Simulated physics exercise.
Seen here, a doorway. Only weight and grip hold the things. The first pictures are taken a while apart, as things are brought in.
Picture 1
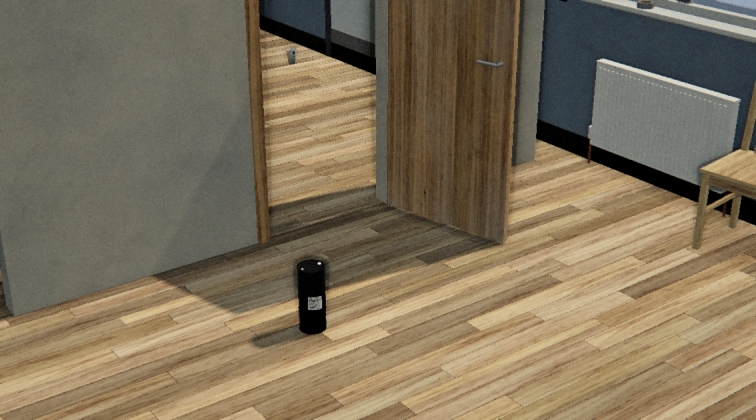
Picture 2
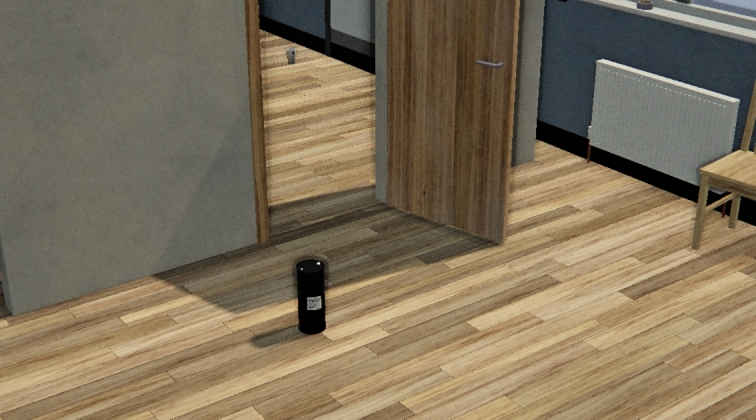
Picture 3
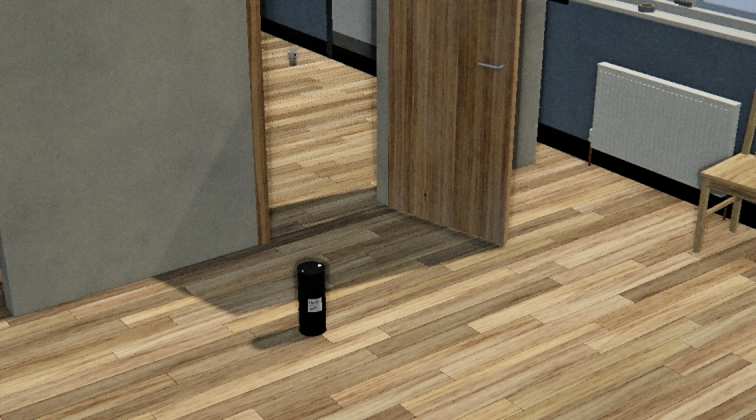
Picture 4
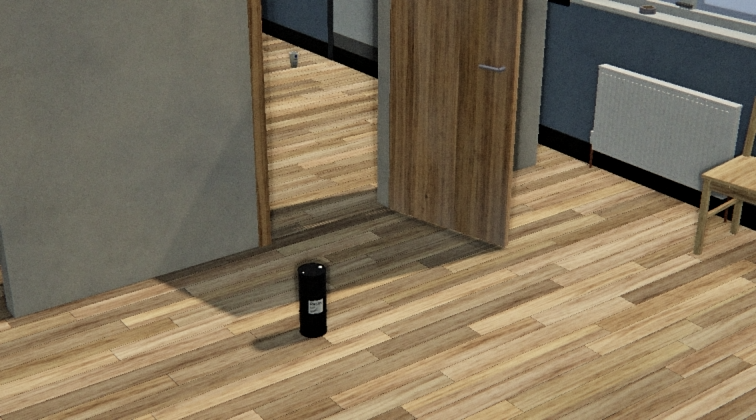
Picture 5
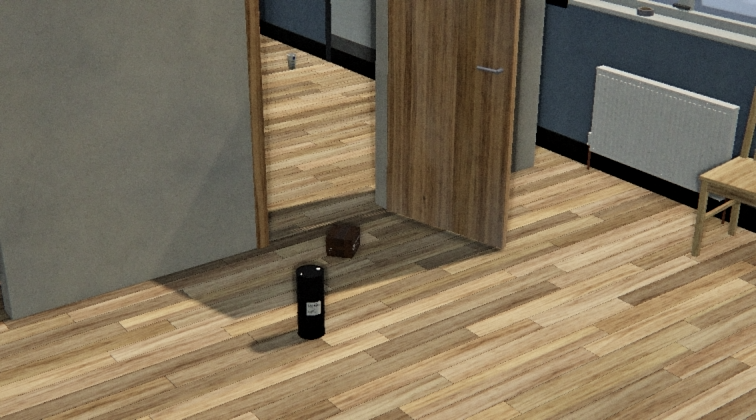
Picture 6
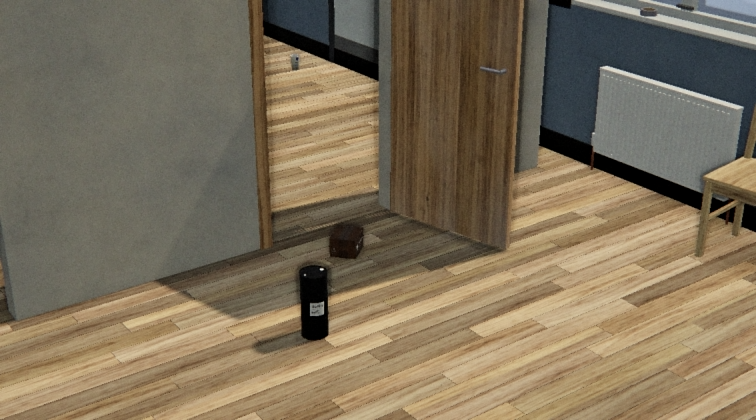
In a wood-floored room, a brown box appears behind a still black canister near an open door.
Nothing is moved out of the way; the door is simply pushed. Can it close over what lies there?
The door shuts.
Then, 1.10 s past the last view, open by 66°.
Then, 1.90 s past the last view, open by 25°; brown box displaced about its own width near (328, 237).
Then, 2.30 s past the last view, open by 7°; brown box displaced well along near (303, 227).
Finally, open by 0°; moved from the start, brown box; black canister still in place. Final places as the last picture's camera would see them, brown box near (293, 221).
